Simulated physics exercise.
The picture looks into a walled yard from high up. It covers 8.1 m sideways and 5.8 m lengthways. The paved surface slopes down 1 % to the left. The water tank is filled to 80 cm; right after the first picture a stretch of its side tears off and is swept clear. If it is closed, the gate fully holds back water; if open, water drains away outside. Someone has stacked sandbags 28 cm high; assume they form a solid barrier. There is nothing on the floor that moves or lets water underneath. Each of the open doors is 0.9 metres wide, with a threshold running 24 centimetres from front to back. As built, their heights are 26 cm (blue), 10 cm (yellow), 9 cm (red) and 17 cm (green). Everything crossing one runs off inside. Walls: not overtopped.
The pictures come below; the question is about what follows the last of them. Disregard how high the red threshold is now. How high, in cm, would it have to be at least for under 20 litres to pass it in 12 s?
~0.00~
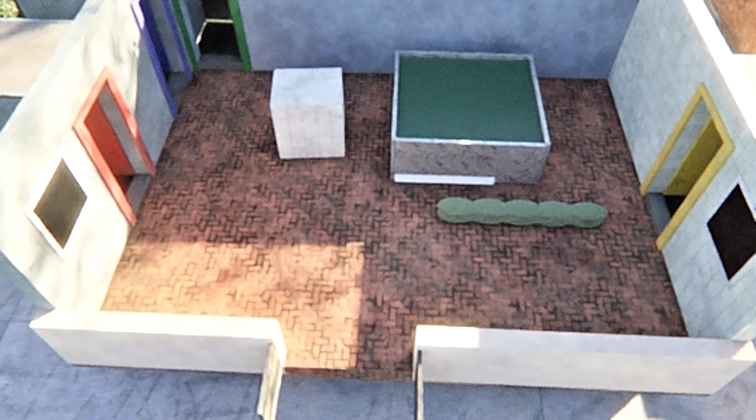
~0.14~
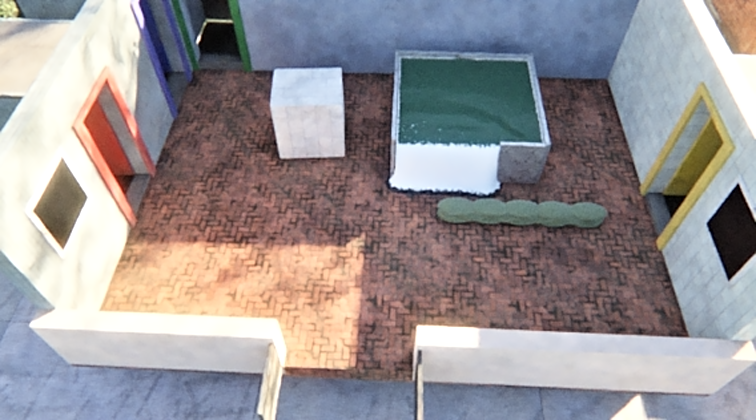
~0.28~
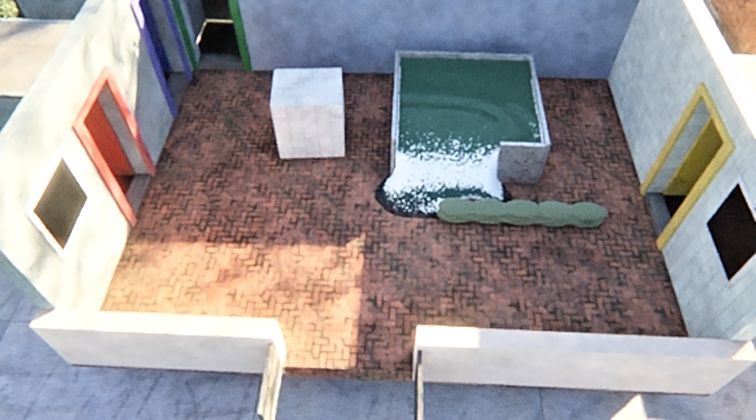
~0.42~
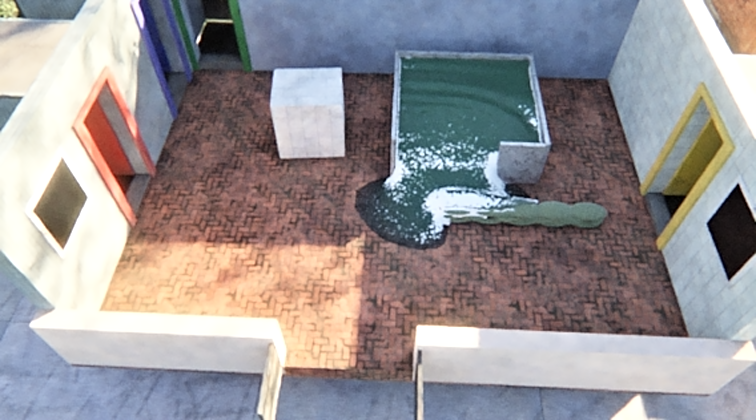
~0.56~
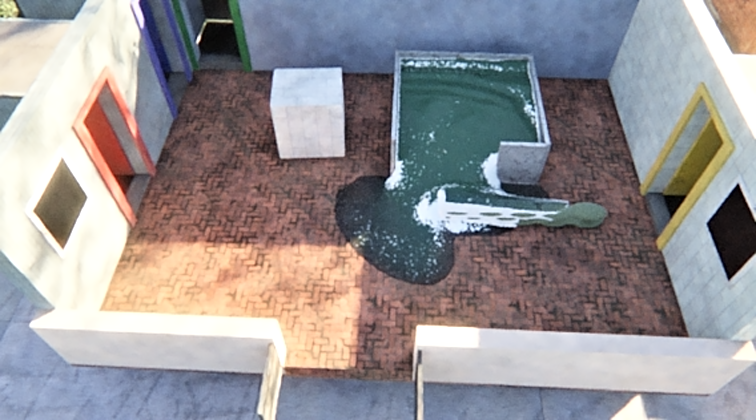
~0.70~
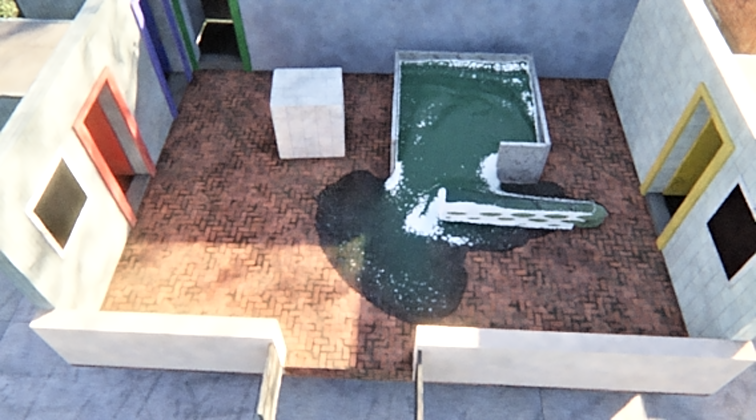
At least about 6.5 cm.
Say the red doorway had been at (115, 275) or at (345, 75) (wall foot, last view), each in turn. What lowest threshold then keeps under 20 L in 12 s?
About 17 and 7.5 cm.
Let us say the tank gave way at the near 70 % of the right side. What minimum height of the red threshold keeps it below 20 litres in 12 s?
Near 12.5 cm.
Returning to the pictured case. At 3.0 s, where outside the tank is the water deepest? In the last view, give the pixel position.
(119, 329).
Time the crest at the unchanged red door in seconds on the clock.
I'd guess close to 3.6 seconds.
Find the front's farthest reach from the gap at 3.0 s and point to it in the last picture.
The farthest wet point sits near (88, 340) in the last view.
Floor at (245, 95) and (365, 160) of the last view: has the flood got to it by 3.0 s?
Note: Point one not yet reached; point two not yet reached.
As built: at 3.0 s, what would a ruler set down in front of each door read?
Door by door in centimetres - blue 0, yellow 15, red 2, green 0.
After 1.4 s water covers 35 % of the floor, deepest (58 cm) near (456, 206); it has not reached the red door.
After 3.0 s water covers 60 % of the floor, deepest (37 cm) near (119, 329); it has not reached the red door.
After 12.0 s water covers 95 % of the floor, deepest (14 cm) near (161, 156); 9 cm at the red door, 2 litres in over its 9 cm threshold.
At the red door as built, the water arrived by 3.1 s and peaked near 11 cm at 3.6 s.
With a threshold of 5.5 cm, 33 litres would have come in within the 12 s; with 7.5 cm, 9 litres. So under 20 litres takes about 6.5 cm.
